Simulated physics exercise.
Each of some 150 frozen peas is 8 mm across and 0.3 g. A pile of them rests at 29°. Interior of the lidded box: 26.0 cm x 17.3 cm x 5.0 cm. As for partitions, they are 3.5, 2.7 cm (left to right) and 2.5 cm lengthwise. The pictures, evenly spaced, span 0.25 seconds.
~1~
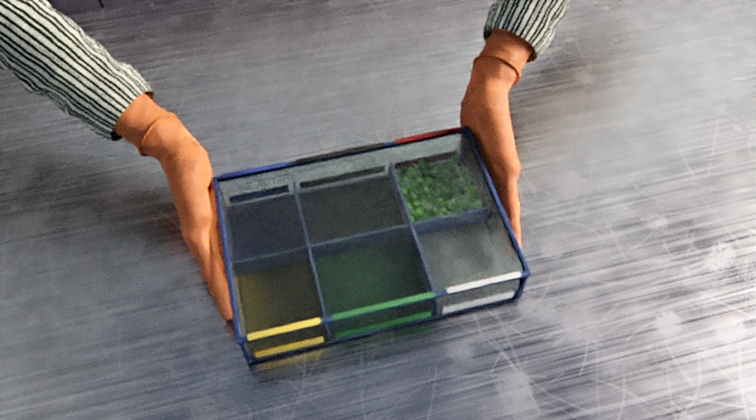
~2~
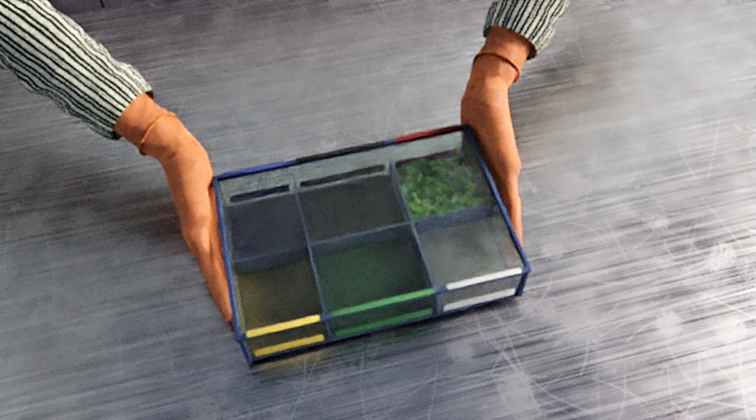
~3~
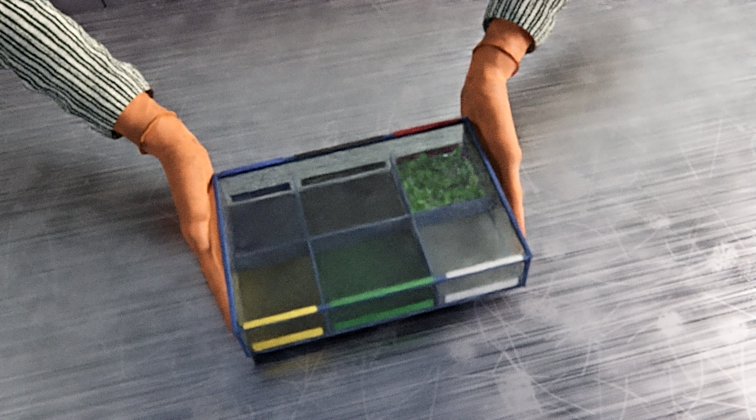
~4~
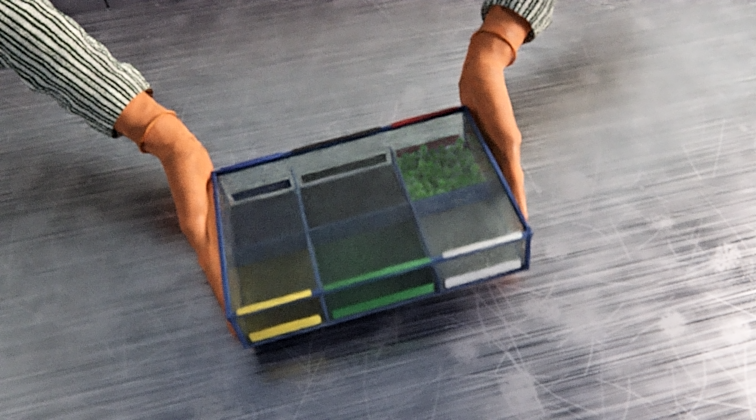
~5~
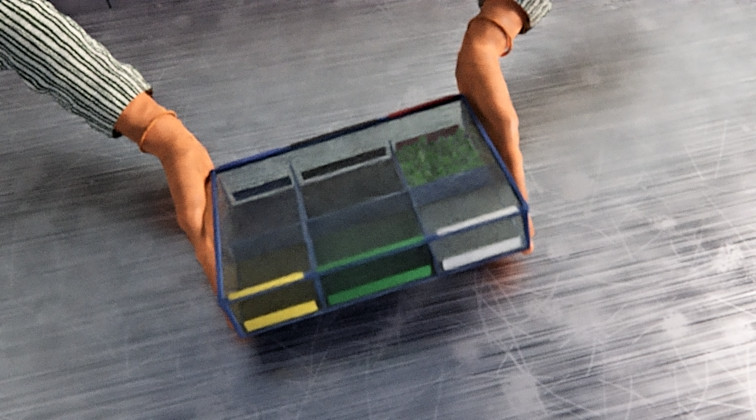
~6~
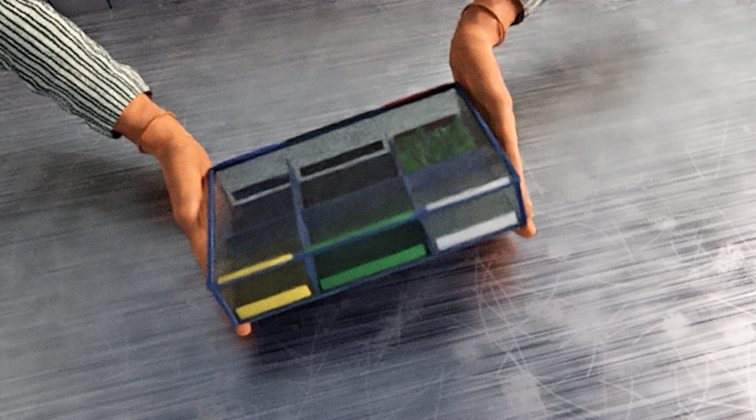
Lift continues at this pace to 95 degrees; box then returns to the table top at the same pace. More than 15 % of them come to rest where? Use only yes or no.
Red compartment: Yes; blue compartment: No; green compartment: No; yellow compartment: No; white compartment: No; black compartment: Yes.
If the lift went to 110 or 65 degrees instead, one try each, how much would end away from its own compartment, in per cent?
About 45 and about 10 per cent, in that order.
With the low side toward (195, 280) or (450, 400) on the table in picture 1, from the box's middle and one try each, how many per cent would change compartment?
First try: About 95 percent; second try: About 90 percent.
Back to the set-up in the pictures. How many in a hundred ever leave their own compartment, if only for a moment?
I'd say near 35 percent of them.
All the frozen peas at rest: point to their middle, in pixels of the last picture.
My guess is close to (415, 181).
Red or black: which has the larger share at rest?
That would be the red compartment.
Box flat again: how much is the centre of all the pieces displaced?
The balance point ends up some 5.0 centimetres from where it began.
Then, 0.70 s after the last picture, tilt 94 degrees; red 85 %, black 15 %.
Then, 1.17 s after the last picture, tilt 40 degrees; red 70 %, blue 5 %, black 25 %.
Then, 1.71 s after the last picture, tilt 0 degrees; red 65 %, blue 5 %, black 25 %.
In the end, red 65 %, blue 5 %, green 0 %, yellow 0 %, white 0 %, black 25 %.
